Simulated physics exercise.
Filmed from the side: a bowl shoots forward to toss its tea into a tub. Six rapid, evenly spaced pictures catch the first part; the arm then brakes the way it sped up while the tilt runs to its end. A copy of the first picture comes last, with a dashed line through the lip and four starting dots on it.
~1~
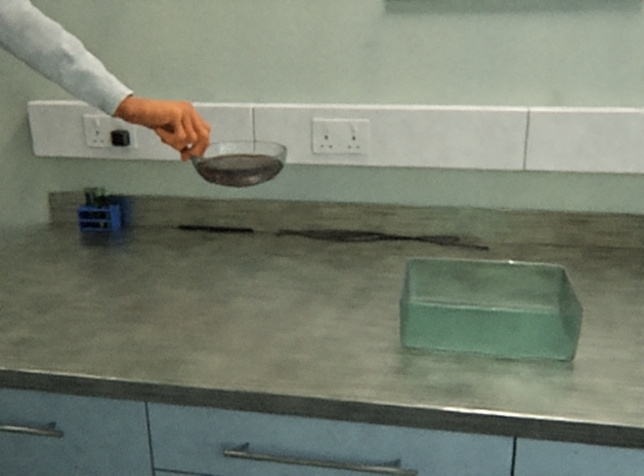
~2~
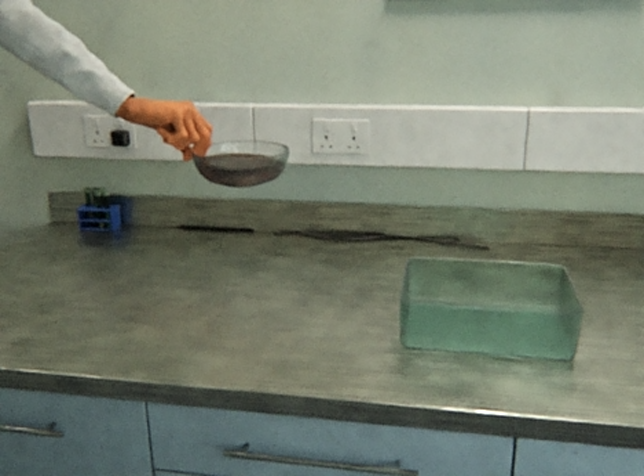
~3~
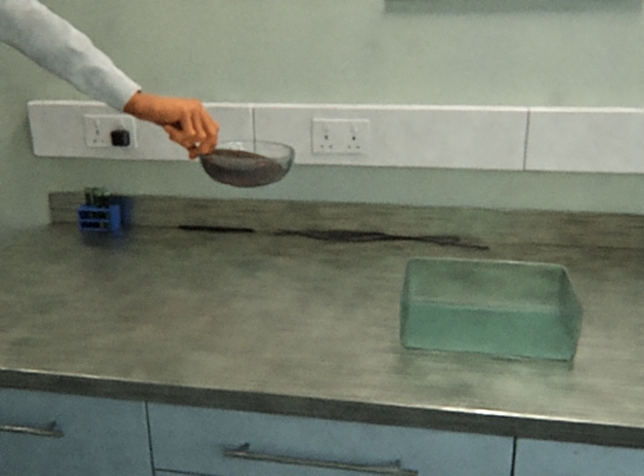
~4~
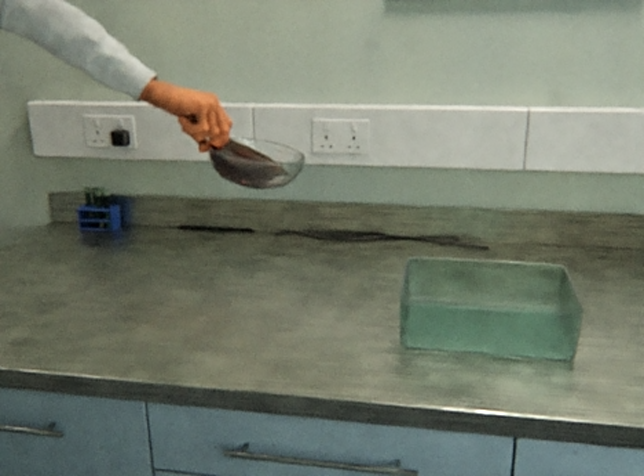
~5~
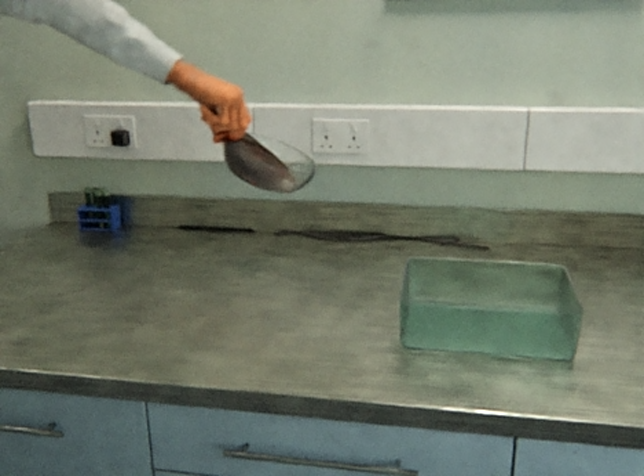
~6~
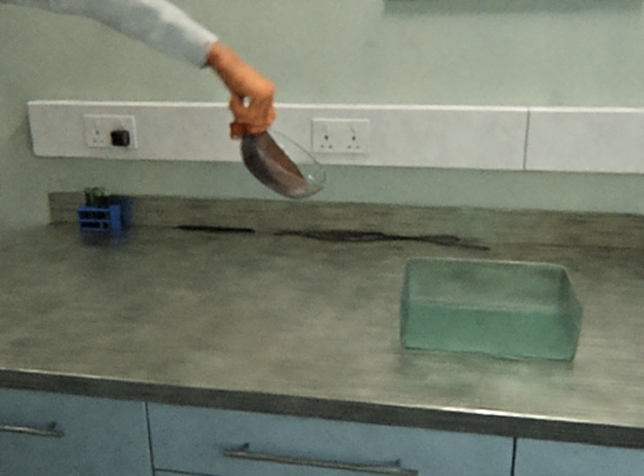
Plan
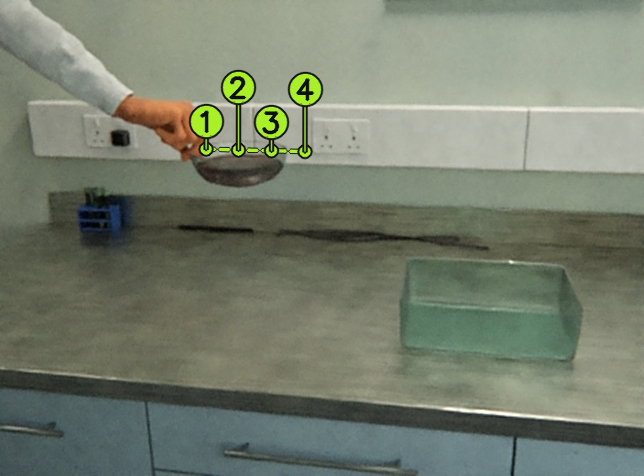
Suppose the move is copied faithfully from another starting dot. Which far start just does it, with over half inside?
4.
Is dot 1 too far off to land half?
Yes, it does.
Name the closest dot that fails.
That is dot 3.
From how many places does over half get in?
One of them.
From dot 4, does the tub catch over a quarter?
Yes.
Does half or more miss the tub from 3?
Yes.
On the marked copy, 1 at (206, 149); 2 at (238, 149); 3 at (271, 150); 4 at (305, 151).
With 1, about 0 % lands in the tub, 100 % falls short.
With 2, about 1 % lands in the tub, 97 % falls short.
With 3, about 33 % lands in the tub, 63 % falls short and 4 % goes beside or beyond.
With 4, about 66 % lands in the tub, 23 % falls short and 10 % goes beside or beyond.
